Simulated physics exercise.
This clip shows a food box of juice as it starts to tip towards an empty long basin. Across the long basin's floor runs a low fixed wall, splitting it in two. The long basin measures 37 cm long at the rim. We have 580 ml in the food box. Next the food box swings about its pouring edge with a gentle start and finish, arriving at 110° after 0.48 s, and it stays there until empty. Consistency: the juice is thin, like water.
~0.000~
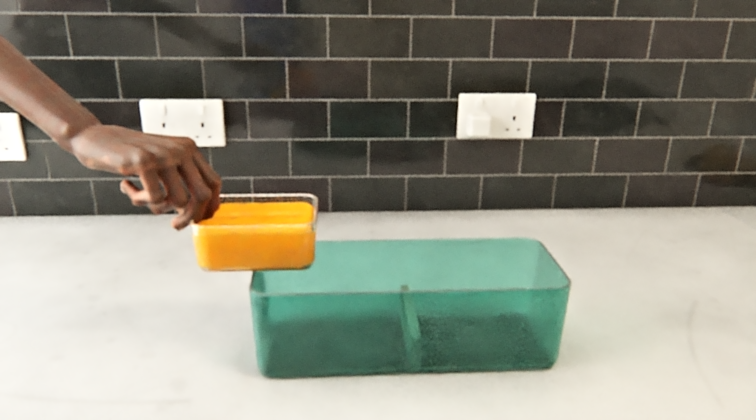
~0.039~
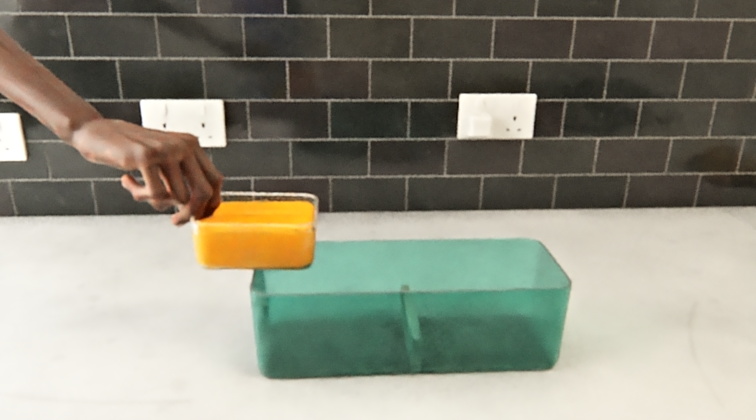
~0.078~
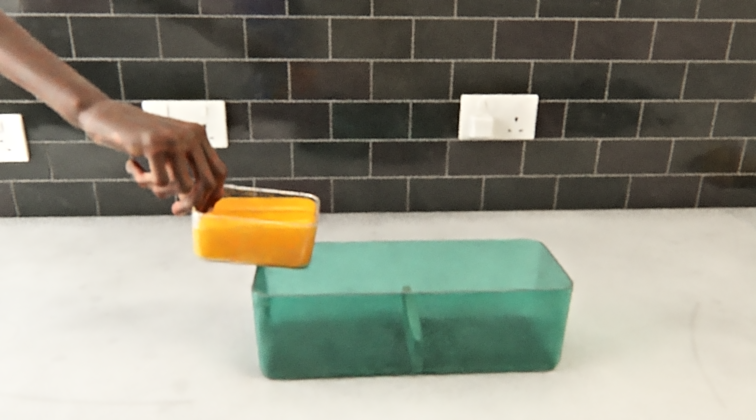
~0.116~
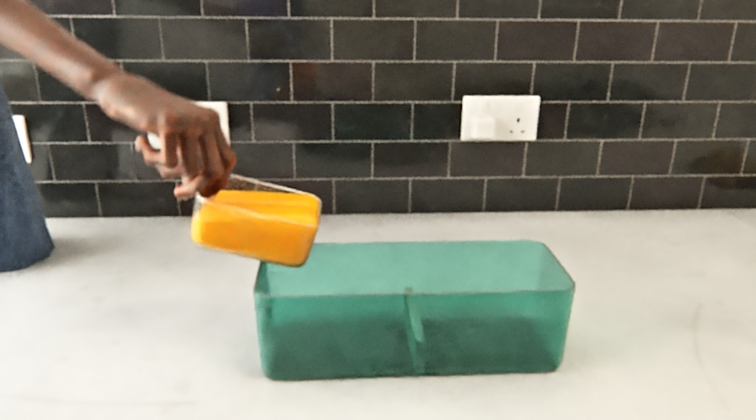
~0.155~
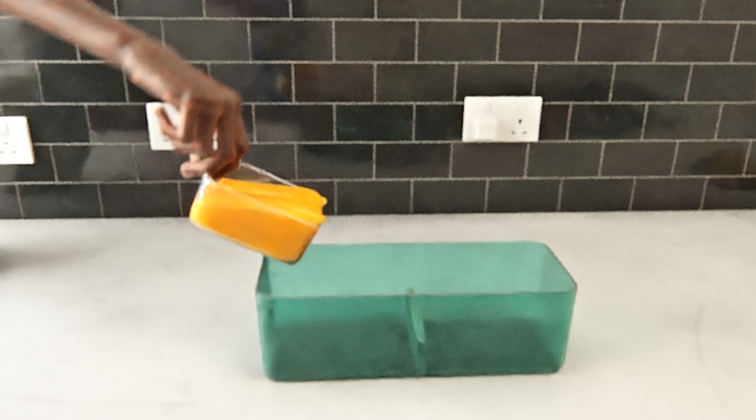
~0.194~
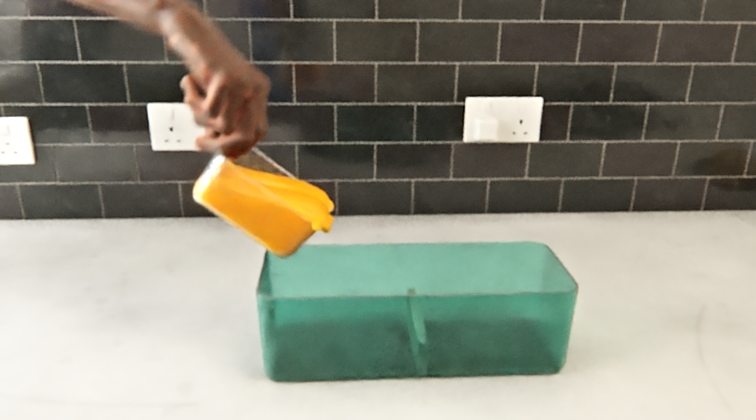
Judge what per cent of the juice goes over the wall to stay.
24 percent, roughly.
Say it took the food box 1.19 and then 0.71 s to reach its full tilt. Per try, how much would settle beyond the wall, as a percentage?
Respectively about 10 and 30 percent.
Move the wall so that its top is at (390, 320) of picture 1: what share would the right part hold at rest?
Then it comes to around 65 per cent.
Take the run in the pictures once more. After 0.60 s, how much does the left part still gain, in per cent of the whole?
About 0 percent.
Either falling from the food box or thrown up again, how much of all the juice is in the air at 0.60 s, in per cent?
Near 7 percent.
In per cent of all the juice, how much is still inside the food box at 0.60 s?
1 %.
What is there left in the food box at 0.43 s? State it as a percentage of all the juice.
Fraction remaining: Approx. 18 per cent.
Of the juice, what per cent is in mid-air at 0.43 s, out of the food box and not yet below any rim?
Around 52 in a hundred.
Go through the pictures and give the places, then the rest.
The first picture shows tilt 0°; pouring edge (316, 210); surface from (201, 217) to (314, 215); the long basin's rim runs from (255, 268) to (555, 262); the wall's top is at (410, 310).
The second picture shows tilt 2°; pouring edge (316, 211); surface from (202, 215) to (314, 214).
The third picture shows tilt 7°; pouring edge (318, 212); surface from (202, 211) to (316, 209).
The fourth picture shows tilt 15°; pouring edge (319, 213); surface from (202, 203) to (319, 207); 1 per cent is over the edge.
The fifth picture shows tilt 26°; pouring edge (320, 214); surface from (204, 189) to (319, 205); 5 per cent is over the edge.
The sixth picture shows tilt 39°; pouring edge (321, 214); surface from (206, 170) to (305, 194); 9 per cent is over the edge.
Then, 0.43 s in, the tilt is 107° and 19 per cent is still to pour, 29 is left of the wall and 0 right of it.
Then, 0.60 s in, the tilt is 110° and 1 per cent is still to pour, 69 is left of the wall and 23 right of it.
Then, 0.78 s in, the tilt is 110° and 0 per cent is still to pour, 65 is left of the wall and 20 right of it.
Then, 0.98 s in, the tilt is 110° and 0 per cent is still to pour, 69 is left of the wall and 23 right of it.
Finally, 69 per cent lies left of the wall, 24 right of it and 7 outside.
